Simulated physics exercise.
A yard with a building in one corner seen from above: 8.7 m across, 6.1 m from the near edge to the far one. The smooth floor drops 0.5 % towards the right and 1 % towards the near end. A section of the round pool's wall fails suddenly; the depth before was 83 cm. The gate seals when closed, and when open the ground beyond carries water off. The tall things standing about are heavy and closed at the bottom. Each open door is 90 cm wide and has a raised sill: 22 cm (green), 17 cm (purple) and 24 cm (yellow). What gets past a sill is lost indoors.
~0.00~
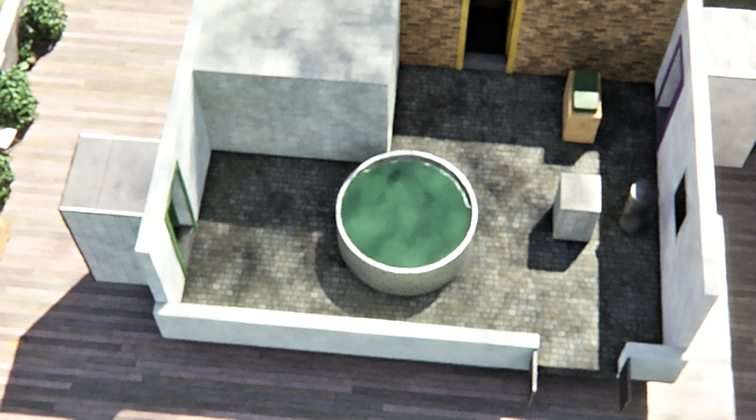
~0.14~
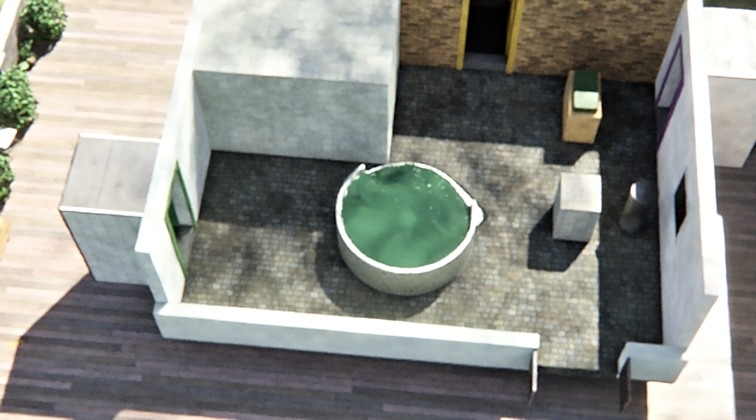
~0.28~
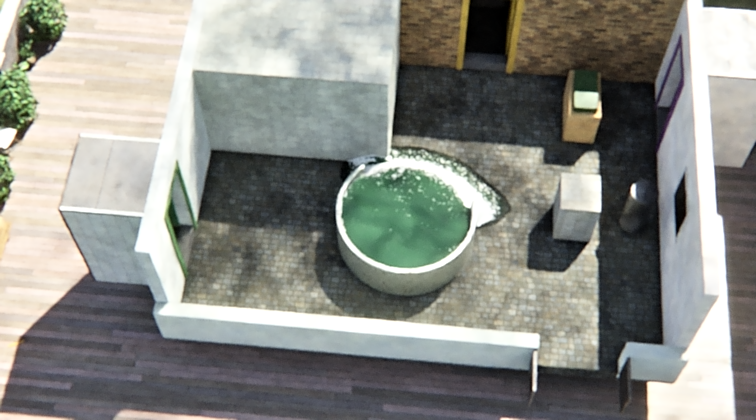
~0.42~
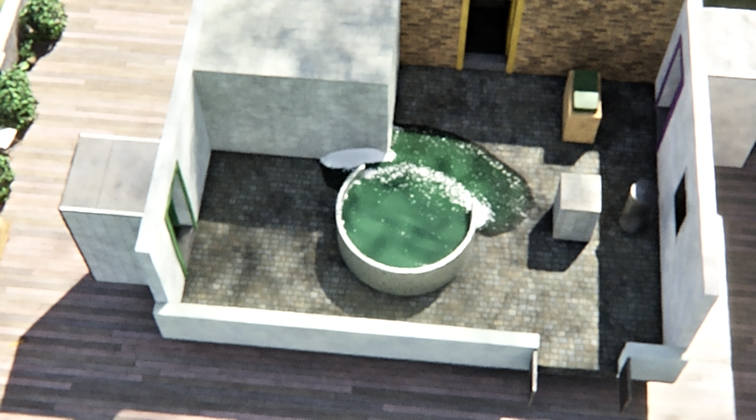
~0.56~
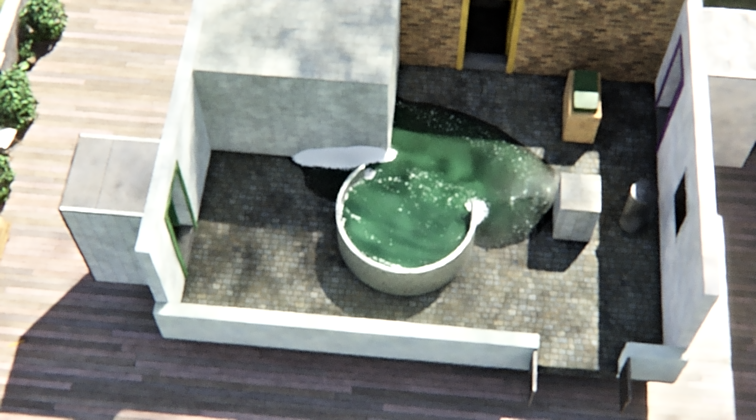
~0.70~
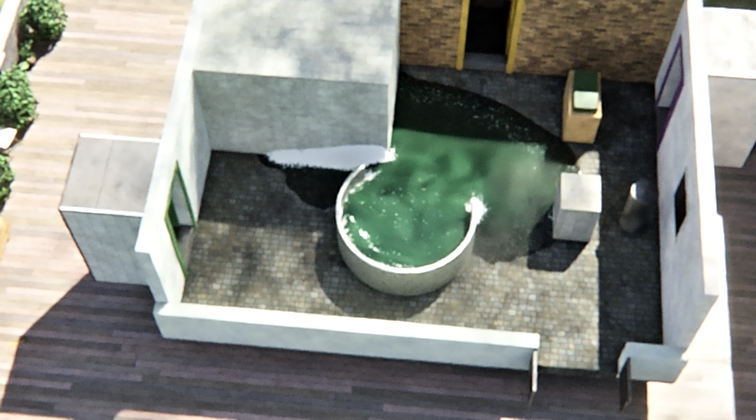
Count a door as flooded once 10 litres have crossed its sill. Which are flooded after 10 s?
The water let in: At the green door it stays under the limit; at the purple door it exceeds the limit; at the yellow door it goes over the limit.
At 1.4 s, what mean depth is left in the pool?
Roughly 39 cm on average.
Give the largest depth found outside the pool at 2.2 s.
About 46 cm.
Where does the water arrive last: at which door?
It is the green one.
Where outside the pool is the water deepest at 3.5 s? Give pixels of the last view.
Near (653, 89).
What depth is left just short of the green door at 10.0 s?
Roughly 3.5 cm deep.
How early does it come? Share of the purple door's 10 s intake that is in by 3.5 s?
About 70 per cent.
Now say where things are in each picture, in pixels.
In the first picture, the round pool at (406, 212) is whole and still, 83 cm deep.
In the second picture, water pours out at (427, 176) and has run 1.3 m, to (358, 185); deepest outside 40 cm, 83 cm at the round pool's back.
In the third picture, the front is at (504, 211), 1.6 m from the gap at (427, 177); 2.0 m2 of floor is under water; 83 cm left at the back of the round pool.
In the fourth picture, water pours out at (427, 178) and has run 2.1 m, to (321, 160); deepest outside 54 cm, 82 cm at the round pool's back.
In the fifth picture, the front is at (294, 158), 2.6 m from the gap at (427, 179); 7.0 m2 of floor is under water; 74 cm left at the back of the round pool.
In the sixth picture, water pours out at (427, 179) and has run 3.2 m, to (263, 156); deepest outside 65 cm, 67 cm at the round pool's back.
After 1.4 s water covers 45 % of the floor and is deepest (44 cm) near (555, 81); green door not reached, purple door 13 cm at the sill, 0 L in, yellow door 32 cm at the sill, 0 L in.
After 2.2 s water covers 60 % of the floor and is deepest (46 cm) near (555, 96); green door 10 cm at the sill, 0 L in, purple door 17 cm at the sill, 3 L in, yellow door 38 cm at the sill, 42 L in.
After 3.5 s water covers 60 % of the floor and is deepest (37 cm) near (653, 89); green door 6 cm at the sill, 0 L in, purple door 26 cm at the sill, 45 L in, yellow door 25 cm at the sill, 75 L in.
After 6.0 s water covers 95 % of the floor and is deepest (27 cm) near (656, 180); green door 3 cm at the sill, 0 L in, purple door 10 cm at the sill, 64 L in, yellow door 11 cm at the sill, 77 L in.
After 10.0 s water covers 95 % of the floor and is deepest (12 cm) near (628, 210); green door 3 cm at the sill, 0 L in, purple door 8 cm at the sill, 65 L in, yellow door 5 cm at the sill, 77 L in.
